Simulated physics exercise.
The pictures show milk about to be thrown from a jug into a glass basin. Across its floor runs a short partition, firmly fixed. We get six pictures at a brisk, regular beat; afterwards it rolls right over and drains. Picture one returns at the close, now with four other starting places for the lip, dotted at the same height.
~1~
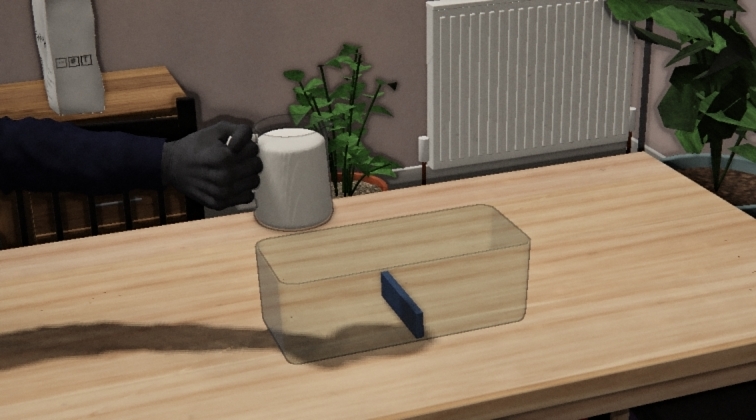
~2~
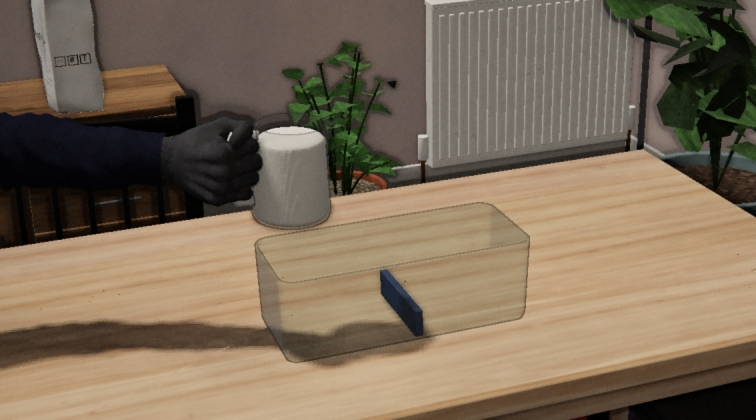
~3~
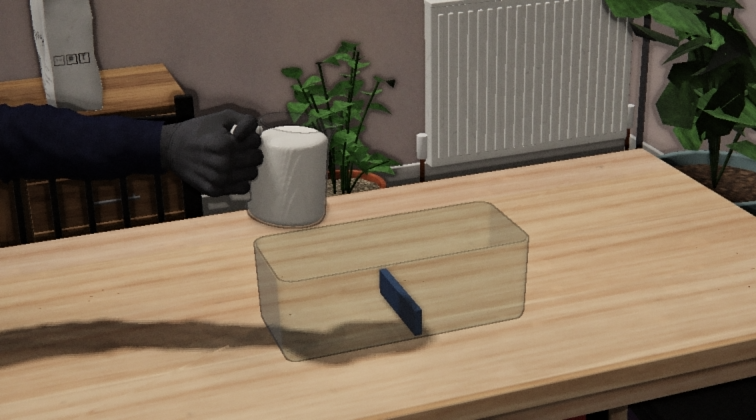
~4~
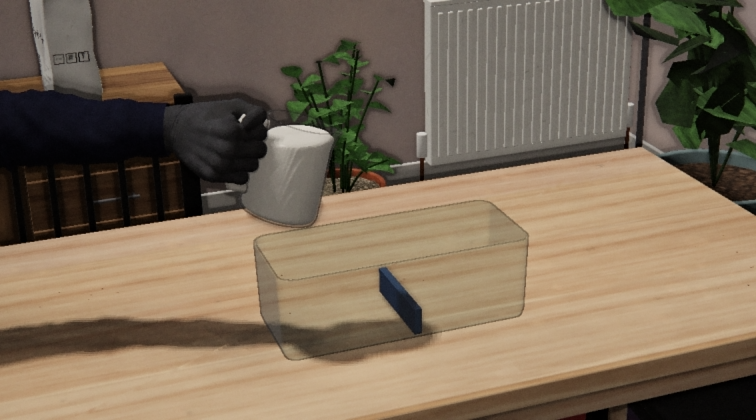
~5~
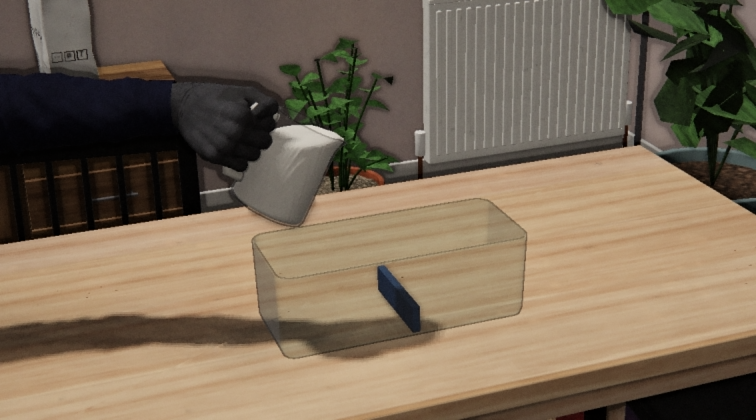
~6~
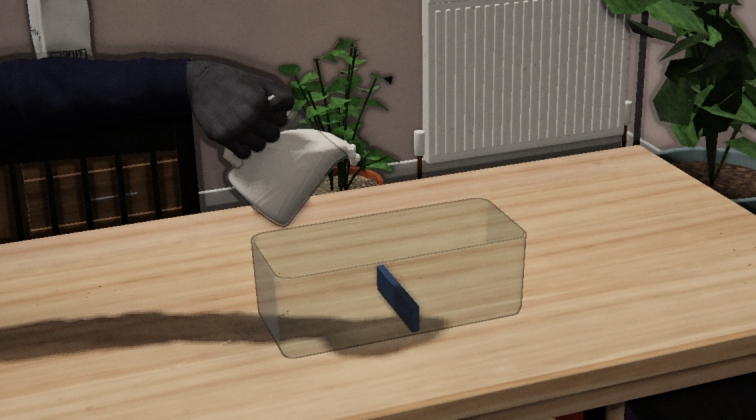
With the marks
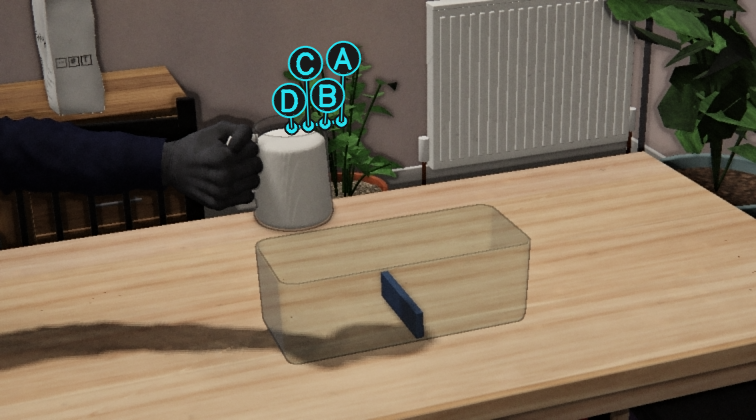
The footage shows a gloved hand holding a pale jug upright behind a clear basin with a short blue partition inside, then tilting it steadily to the right until a little white milk shows over its lip.
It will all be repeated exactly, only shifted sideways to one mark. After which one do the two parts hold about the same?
The answer is spot A.
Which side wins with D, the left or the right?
More ends on the left.
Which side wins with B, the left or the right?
The left one.
On the marked copy, A at (341, 121); B at (324, 123); C at (308, 125); D at (291, 127).
Choosing A, about 49 % ends left of the wall and 50 % right of it.
Choosing B, about 81 % ends left of the wall and 13 % right of it; 6 % is lost outside.
Choosing C, about 91 % ends left of the wall and 6 % right of it; 3 % is lost outside.
Choosing D, about 89 % ends left of the wall and 8 % right of it; 3 % is lost outside.
